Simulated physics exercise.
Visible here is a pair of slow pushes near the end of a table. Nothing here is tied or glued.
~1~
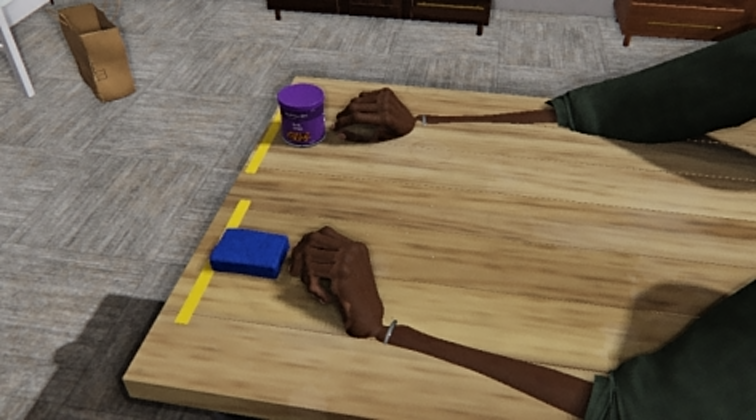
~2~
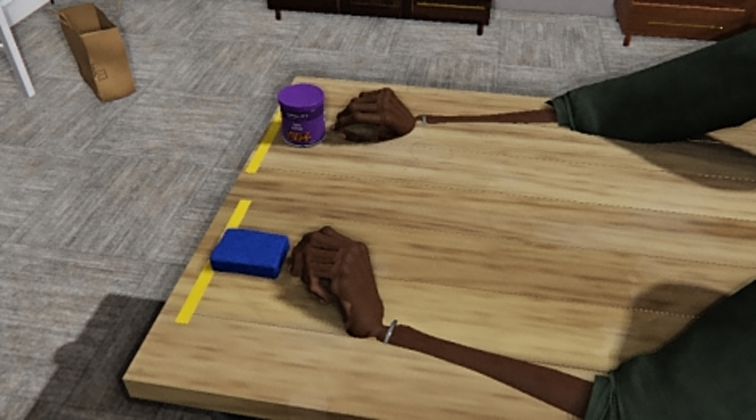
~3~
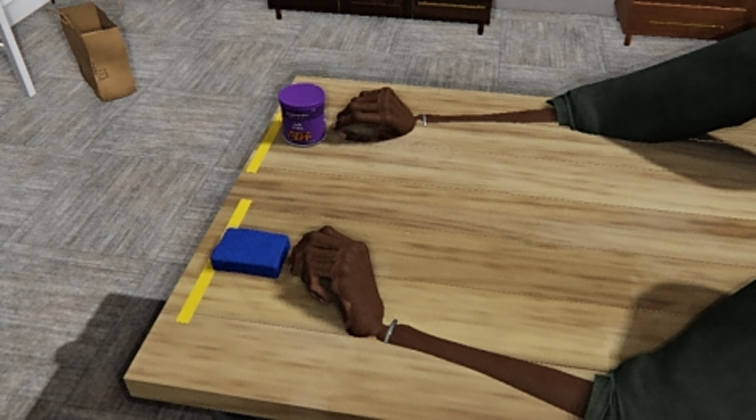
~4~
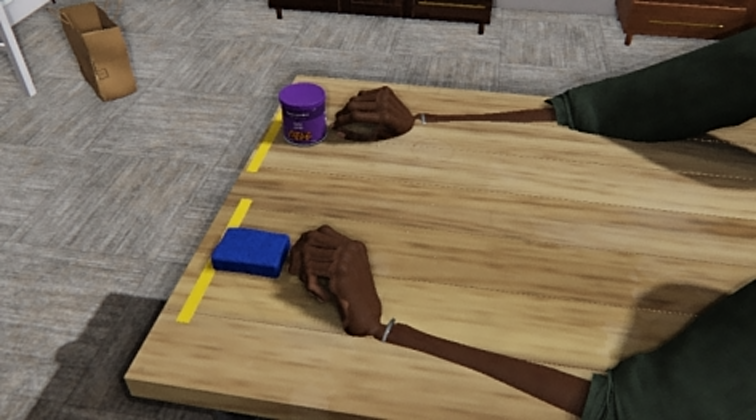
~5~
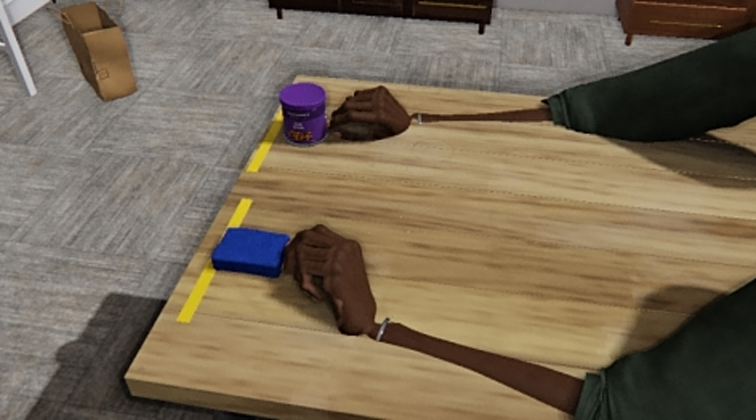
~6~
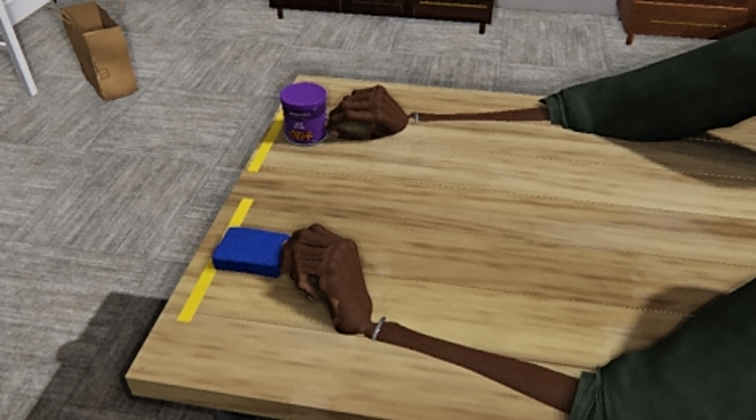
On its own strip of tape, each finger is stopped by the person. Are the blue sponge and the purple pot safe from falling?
The blue sponge is gone from the table; the purple pot is gone from the table.
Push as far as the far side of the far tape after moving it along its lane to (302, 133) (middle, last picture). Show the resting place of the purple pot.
Close to (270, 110).
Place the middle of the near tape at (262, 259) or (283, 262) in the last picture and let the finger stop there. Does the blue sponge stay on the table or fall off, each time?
Note - try 1 safe on top, try 2 safe on top.
Then, 1.20 s after the last picture, blue sponge tipped 46° from how it was near (178, 253); purple pot tipped 47° from how it was near (234, 130).
Then, 1.44 s after the last picture, blue sponge falling near (207, 412); purple pot falling near (235, 297).
At rest, the blue sponge drops to the floor; the purple pot drops to the floor, near (206, 359).
